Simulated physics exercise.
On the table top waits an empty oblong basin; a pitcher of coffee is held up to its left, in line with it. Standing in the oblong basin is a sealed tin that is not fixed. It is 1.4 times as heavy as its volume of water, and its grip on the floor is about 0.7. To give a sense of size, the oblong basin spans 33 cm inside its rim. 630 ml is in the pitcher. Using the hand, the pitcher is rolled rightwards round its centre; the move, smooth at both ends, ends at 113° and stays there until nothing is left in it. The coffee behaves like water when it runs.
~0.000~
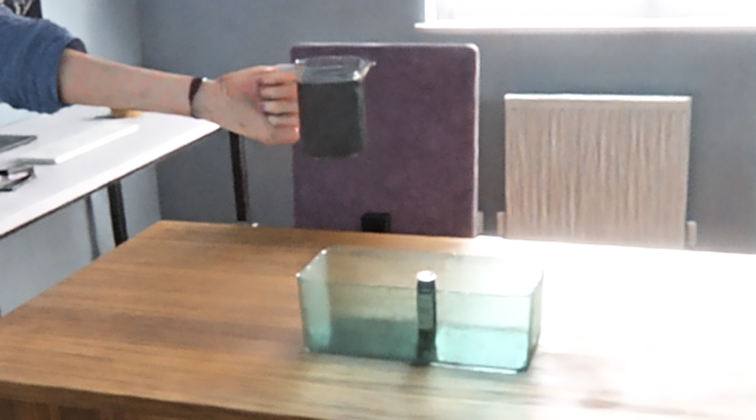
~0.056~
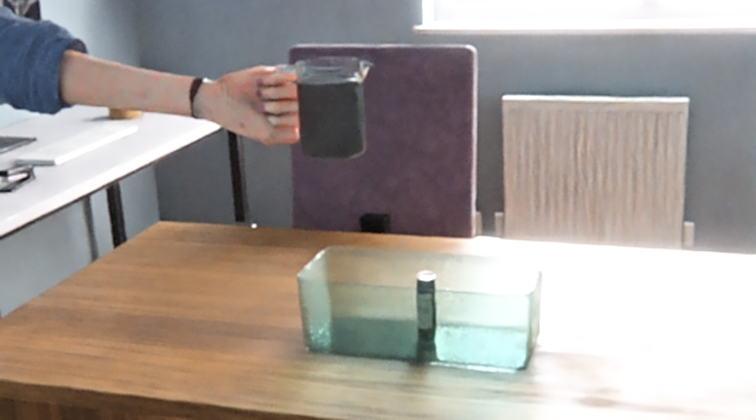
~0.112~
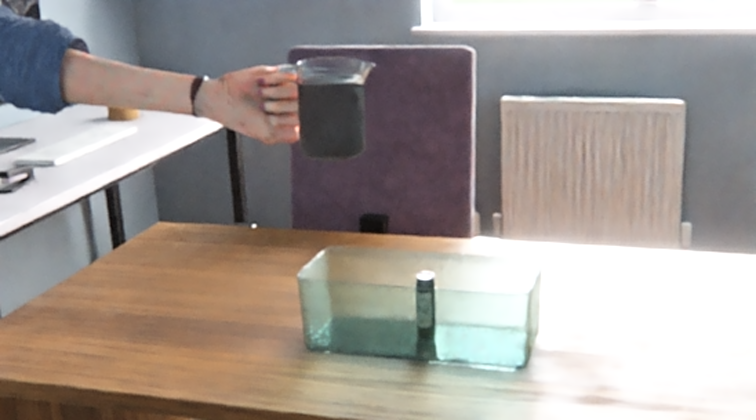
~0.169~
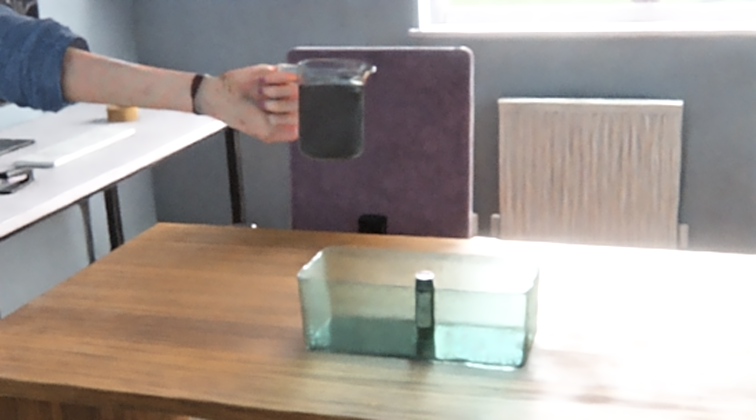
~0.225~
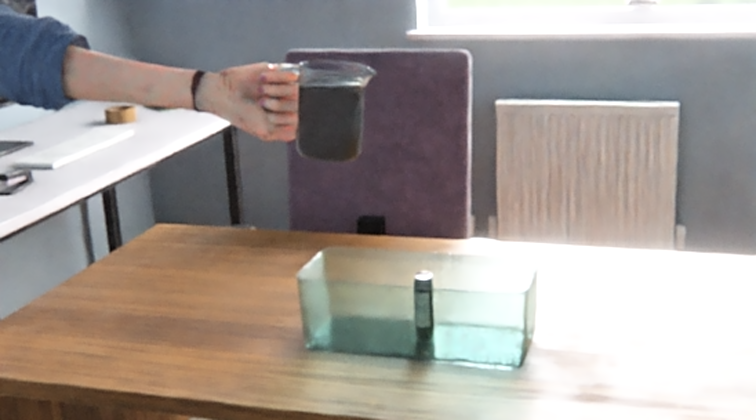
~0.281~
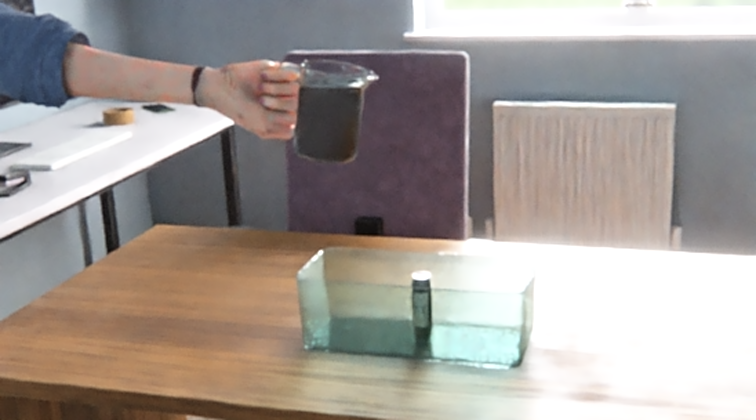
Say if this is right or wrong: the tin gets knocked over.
Wrong, it stays standing.
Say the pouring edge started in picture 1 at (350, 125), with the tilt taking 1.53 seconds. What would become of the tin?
Then it tips over.
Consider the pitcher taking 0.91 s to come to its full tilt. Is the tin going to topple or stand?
In that case the tin does not tip.
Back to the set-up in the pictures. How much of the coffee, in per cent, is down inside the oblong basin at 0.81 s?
The basin holds roughly 1 in a hundred parts at that moment.
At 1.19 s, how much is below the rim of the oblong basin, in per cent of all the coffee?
Close to 38 in a hundred.
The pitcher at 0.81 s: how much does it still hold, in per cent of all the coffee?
Close to 88 percent of the liquid remains at that time.
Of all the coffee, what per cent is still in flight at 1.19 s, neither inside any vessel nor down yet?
Around 30 percent of it is airborne.
After 0.81 s the tilt is 61° and 88 per cent is still to pour; the tin stands where it began.
After 1.19 s the tilt is 100° and 33 per cent is still to pour; the tin stands where it began.
After 1.59 s the tilt is 113° and 1 per cent is still to pour; the tin stands where it began.
After 2.03 s the tilt is 113° and 0 per cent is still to pour; the tin stands where it began.
In the end the tin stands where it began.
